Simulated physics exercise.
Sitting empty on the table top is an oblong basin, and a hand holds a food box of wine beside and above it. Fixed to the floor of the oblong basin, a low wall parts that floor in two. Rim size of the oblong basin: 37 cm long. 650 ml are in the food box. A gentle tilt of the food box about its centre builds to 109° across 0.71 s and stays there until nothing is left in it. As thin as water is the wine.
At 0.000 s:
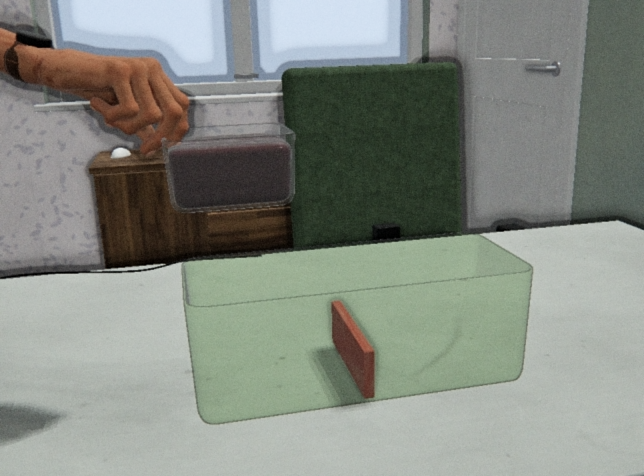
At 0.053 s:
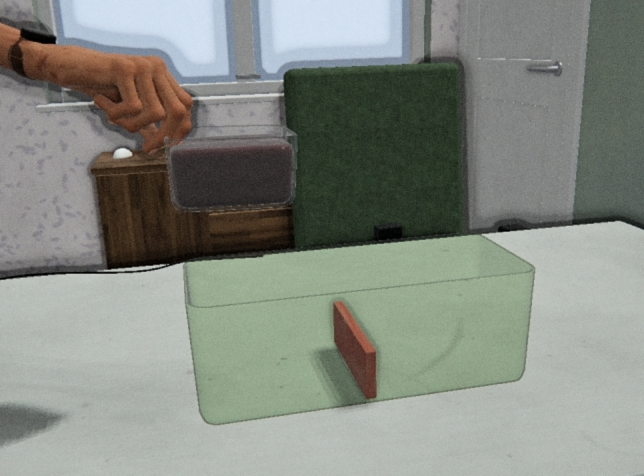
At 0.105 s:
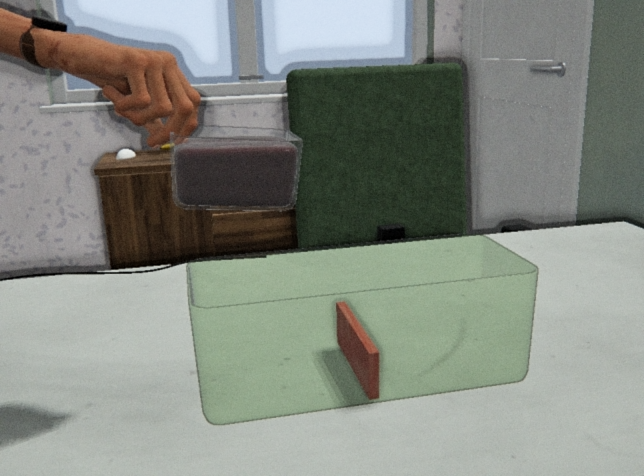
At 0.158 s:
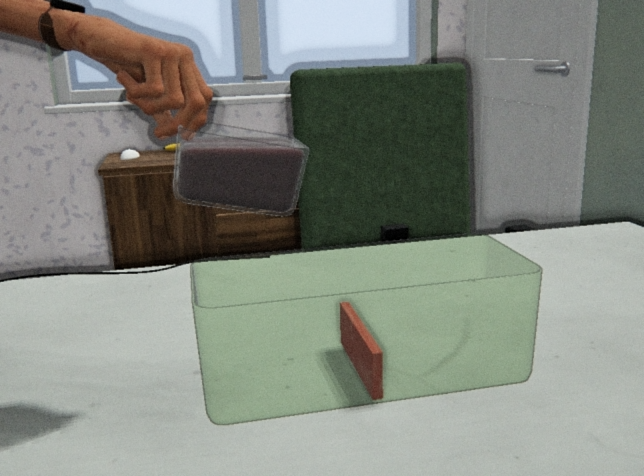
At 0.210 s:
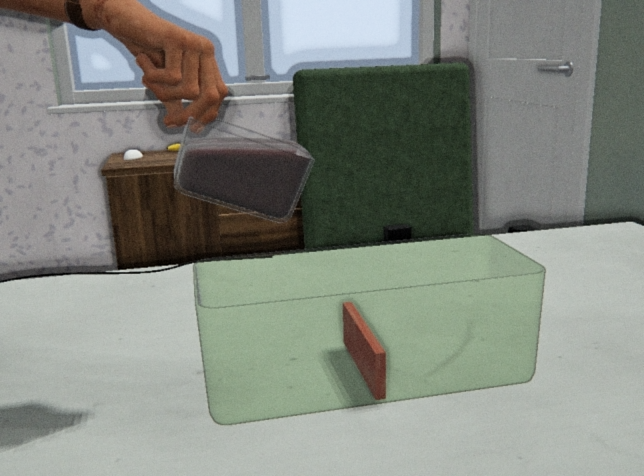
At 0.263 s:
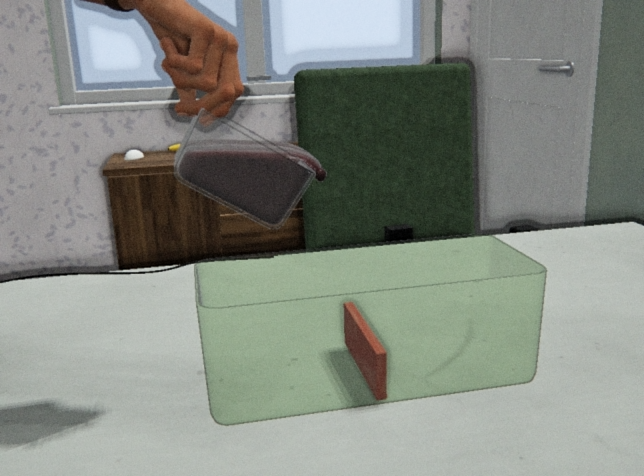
Hand tilting a clear box of dark liquid further and further rightward above an empty oblong basin with a low dividing wall.
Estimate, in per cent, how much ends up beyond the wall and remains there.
Roughly 48 % ends up beyond the wall.
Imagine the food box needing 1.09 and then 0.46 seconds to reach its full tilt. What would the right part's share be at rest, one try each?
Result: 60 per cent, then 25 per cent.
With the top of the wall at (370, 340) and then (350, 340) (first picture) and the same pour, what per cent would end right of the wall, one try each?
20 in a hundred, followed by 55 in a hundred.
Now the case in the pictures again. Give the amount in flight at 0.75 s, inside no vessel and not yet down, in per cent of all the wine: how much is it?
Airborne share: Near 4 %.
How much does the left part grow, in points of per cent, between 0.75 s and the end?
Roughly 6 in a hundred.
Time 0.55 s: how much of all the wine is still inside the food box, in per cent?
At that time about 20 in a hundred parts are still held.
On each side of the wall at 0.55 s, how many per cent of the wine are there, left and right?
About 16 left, 30 right.
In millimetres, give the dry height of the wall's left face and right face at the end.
For the left, around 44 mm; for the right, around 44 mm.
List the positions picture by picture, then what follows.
Tilt 0°; pouring edge (287, 130); surface from (167, 146) to (284, 138); the oblong basin's rim runs from (184, 283) to (504, 251); the wall's top is at (351, 325), in the first frame.
Tilt 2°; pouring edge (289, 132); surface from (170, 145) to (287, 140), in the second frame.
Tilt 6°; pouring edge (294, 137); surface from (174, 144) to (291, 141), in the third frame.
Tilt 13°; pouring edge (301, 145); surface from (179, 145) to (297, 143), in the fourth frame.
Tilt 22°; pouring edge (306, 156); surface from (183, 146) to (302, 147); 2 per cent is over the edge, in the fifth frame.
Tilt 33°; pouring edge (307, 168); surface from (181, 147) to (300, 158); 7 per cent is over the edge, in the sixth frame.
After 0.55 s the tilt is 95° and 19 per cent is still to pour, 16 is left of the wall and 31 right of it.
After 0.75 s the tilt is 109° and 3 per cent is still to pour, 45 is left of the wall and 48 right of it.
After 0.97 s the tilt is 109° and 0 per cent is still to pour, 51 is left of the wall and 48 right of it.
After 1.21 s the tilt is 109° and 0 per cent is still to pour, 51 is left of the wall and 48 right of it.
In the end 51 per cent lies left of the wall, 48 right of it and 1 outside.
